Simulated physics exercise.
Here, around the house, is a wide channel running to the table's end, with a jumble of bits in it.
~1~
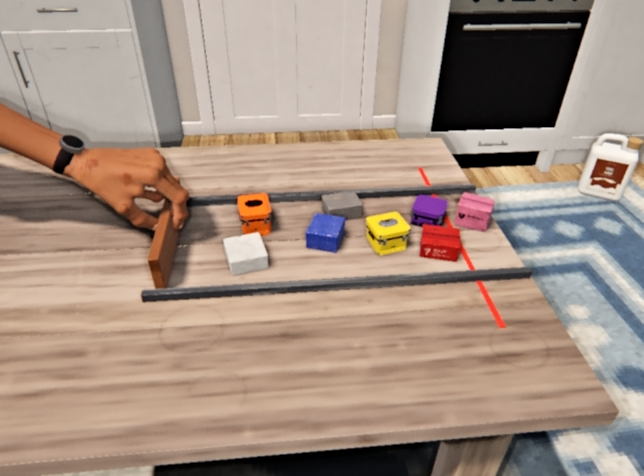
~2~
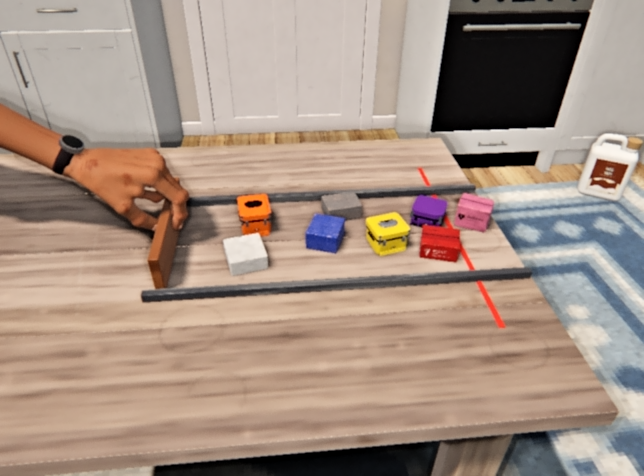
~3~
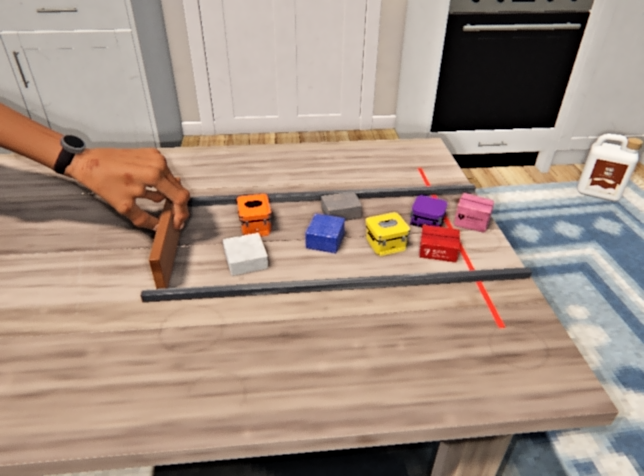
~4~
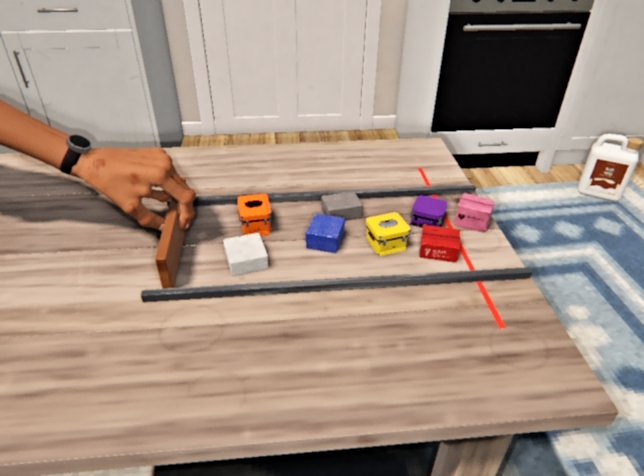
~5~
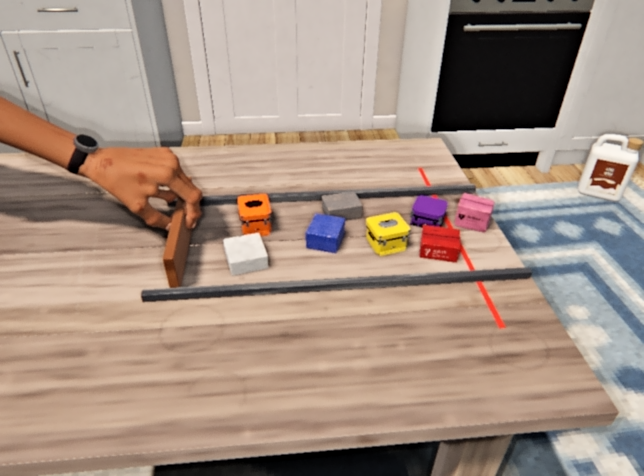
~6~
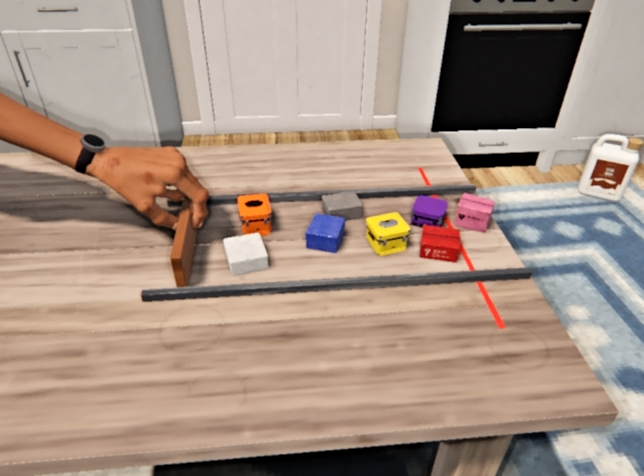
A hand wearing a dark watch grips an upright brown board at the left of a channel on a wooden table, seen from above in a kitchen. Between dark rails sit orange, white, blue, grey and yellow boxes, with purple, red and pink ones near a red line at right. The board stays still at first, then slides slightly right, touching nothing, while the boxes and camera remain still.
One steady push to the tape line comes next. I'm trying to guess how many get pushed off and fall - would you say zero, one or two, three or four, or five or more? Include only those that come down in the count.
Three to four come down.
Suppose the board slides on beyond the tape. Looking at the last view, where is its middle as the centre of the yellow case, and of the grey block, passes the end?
The middle is at (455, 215) when it's the yellow case, and at (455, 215) when it's the grey block.
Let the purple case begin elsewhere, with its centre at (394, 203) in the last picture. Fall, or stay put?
In the end the purple case ends up off.
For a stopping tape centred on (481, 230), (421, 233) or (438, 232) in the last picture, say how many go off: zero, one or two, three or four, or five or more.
Counting what would fall each time, I get five or over; either one or two; 3 or 4.
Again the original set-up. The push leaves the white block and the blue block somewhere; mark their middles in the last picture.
Listed as asked: First (480, 243), and then (497, 219).
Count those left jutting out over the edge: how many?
Result: 3.
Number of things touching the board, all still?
It ends up touching 2.
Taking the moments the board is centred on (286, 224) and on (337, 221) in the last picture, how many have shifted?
Moved so far: 3, later 6.
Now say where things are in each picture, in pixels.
Pink box (475, 212); purple case (429, 213); red box (440, 243); board (169, 230); tape (453, 231), in the first picture.
Purple case (429, 213); yellow case (387, 234), in the second picture.
Red box (439, 244); orange case (254, 215), in the third picture.
Pink box (474, 213); grey block (342, 207), in the fourth picture.
Purple case (429, 214); blue block (326, 233), in the fifth picture.
Pink box (475, 213); purple case (429, 214); red box (440, 244); board (188, 229); tape (453, 231), in the sixth picture.
Soon after, none off yet; pink box at rest near (475, 213); purple case at rest near (429, 214); red box at rest near (440, 244).
Then, none off yet; pink box at rest near (475, 213); purple case at rest near (429, 214); red box moved about its own width near (469, 246).
Further on, one off so far; pink box falling near (514, 277); purple case moved well along near (486, 209); red box tipped a little near (525, 252).
At rest, the number that fall off is three or four; fallen, red box, purple case and pink box.
